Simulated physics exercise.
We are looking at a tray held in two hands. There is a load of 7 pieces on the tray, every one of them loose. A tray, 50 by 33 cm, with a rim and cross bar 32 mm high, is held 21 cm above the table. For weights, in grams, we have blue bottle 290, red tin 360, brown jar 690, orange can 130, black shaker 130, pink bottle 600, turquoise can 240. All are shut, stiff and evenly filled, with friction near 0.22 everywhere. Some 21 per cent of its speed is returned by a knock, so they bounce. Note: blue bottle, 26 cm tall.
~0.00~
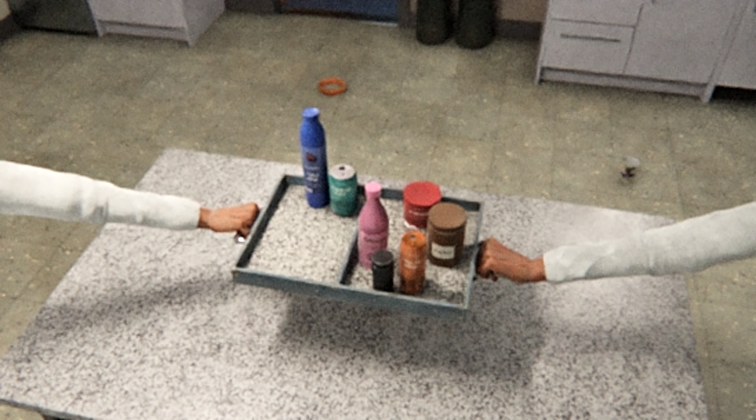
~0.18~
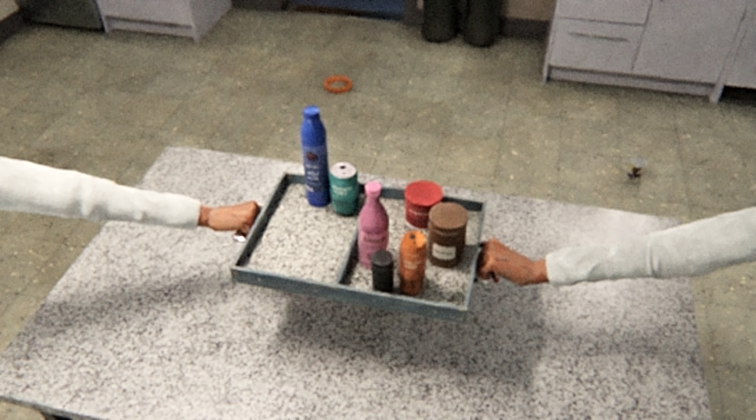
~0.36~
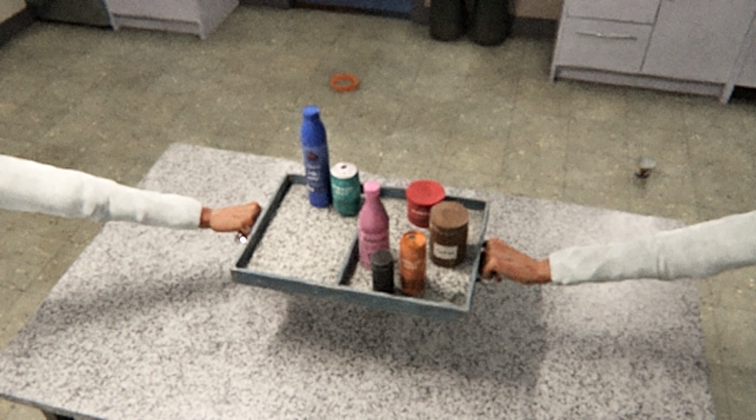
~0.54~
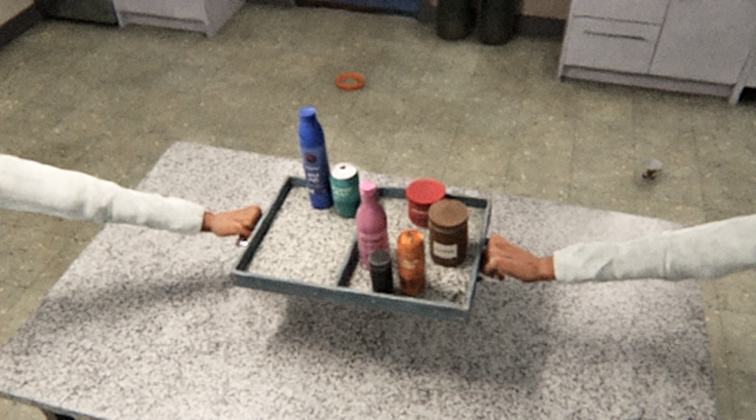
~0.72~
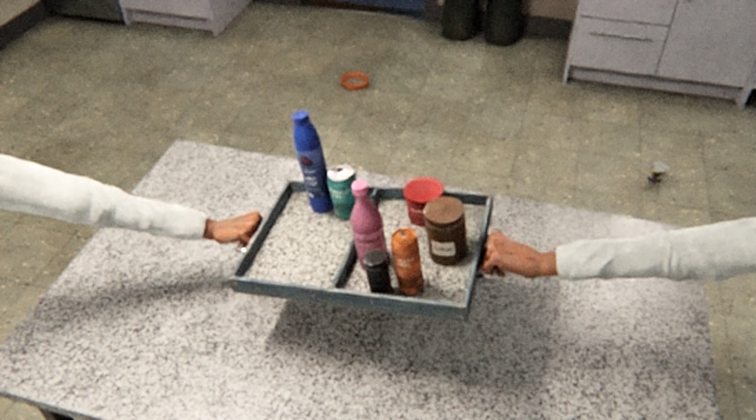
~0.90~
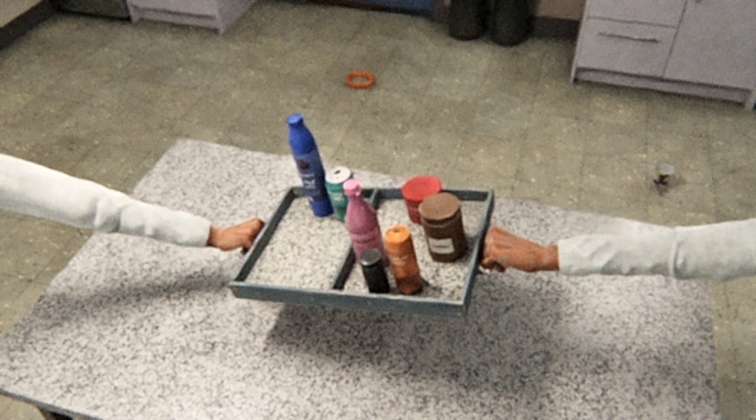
A tray of bottles, cans and jars, held by two hands above a speckled table, stays level at first, then tilts gradually with its left side lowering, while the items on it lean slightly to the left.
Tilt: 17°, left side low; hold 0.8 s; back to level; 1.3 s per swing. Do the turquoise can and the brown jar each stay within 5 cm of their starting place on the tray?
In order: The turquoise can does not; the brown jar does not.
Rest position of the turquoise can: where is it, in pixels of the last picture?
Roughly (286, 190).
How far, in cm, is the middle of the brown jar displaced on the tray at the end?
Start to finish, roughly 16 cm.
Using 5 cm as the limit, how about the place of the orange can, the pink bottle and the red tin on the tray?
Well, the orange can winds up somewhere else; the pink bottle remains where it was; and the red tin winds up somewhere else.
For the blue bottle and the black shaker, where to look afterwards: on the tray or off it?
Blue bottle: Out of bounds; black shaker: In bounds.
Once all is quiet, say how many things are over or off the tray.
Total count: 1.
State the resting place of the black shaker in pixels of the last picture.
Its centre ends close to (350, 275) in the last view.
After 1.30 s, tray at 17°, left edge down; brown jar moved 3 cm near (427, 223); turquoise can moved 3 cm near (332, 198); blue bottle moved 3 cm.
After 1.50 s, tray at 17°, left edge down; turquoise can moved 8 cm near (313, 198); brown jar moved 9 cm near (401, 223); blue bottle 6° off its base.
After 1.90 s, tray at 17°, left edge down; blue bottle now off the tray; brown jar moved 16 cm near (372, 218); turquoise can moved 12 cm near (296, 209).
After 2.60 s, tray at 14°, left edge down; brown jar moved 16 cm near (374, 218); turquoise can moved 14 cm near (285, 206); red tin moved 8 cm.
In the end (4.0 s), off the tray, blue bottle; not toppled but over 5 cm from the start, red tin, brown jar, orange can, black shaker and turquoise can; pink bottle under 5 cm from the start. At the end, from the last picture's camera, turquoise can near (286, 190), brown jar near (381, 221).
